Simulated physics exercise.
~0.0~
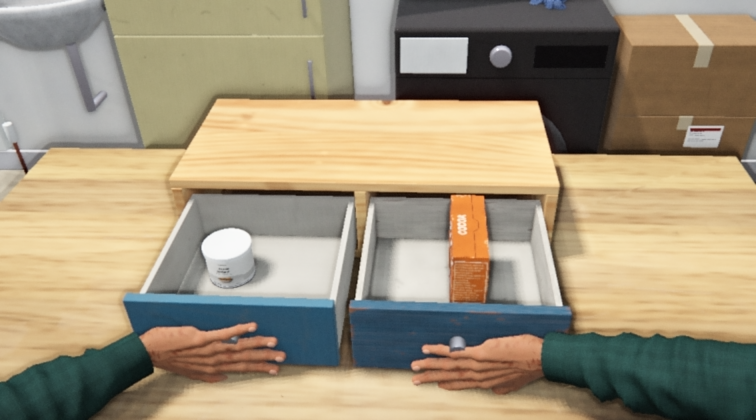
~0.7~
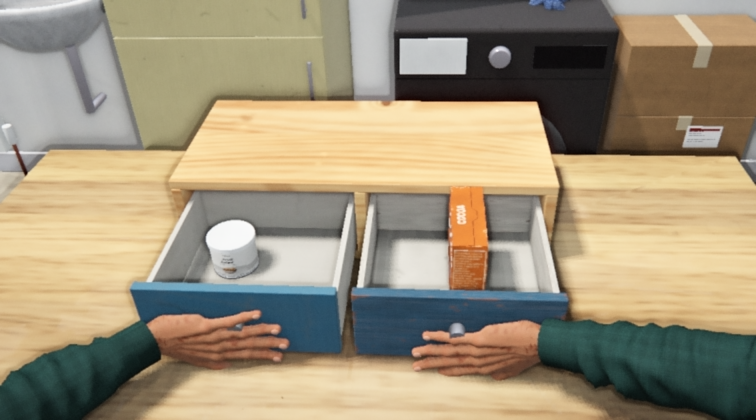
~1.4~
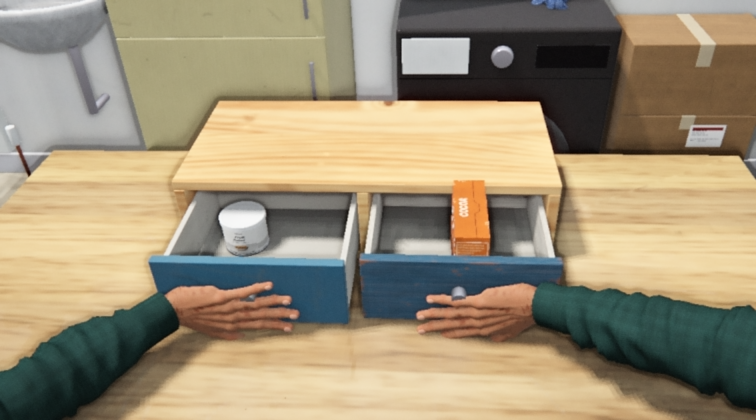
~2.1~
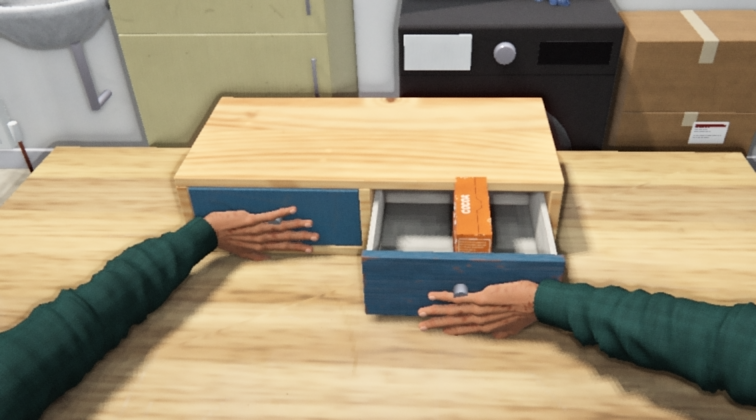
The clip opens on a low wooden chest with two blue-fronted drawers standing open, a white tin in the left one and an upright orange packet in the right. Two hands in dark green sleeves rest against the drawer fronts, one on each. They push both drawers inward together, carrying the tin and the packet along toward the chest. The right drawer then stops while still partly open, with its hand still at the front. The left drawer keeps sliding until it sits shut, hiding the tin, while the packet remains visible in the open right drawer.
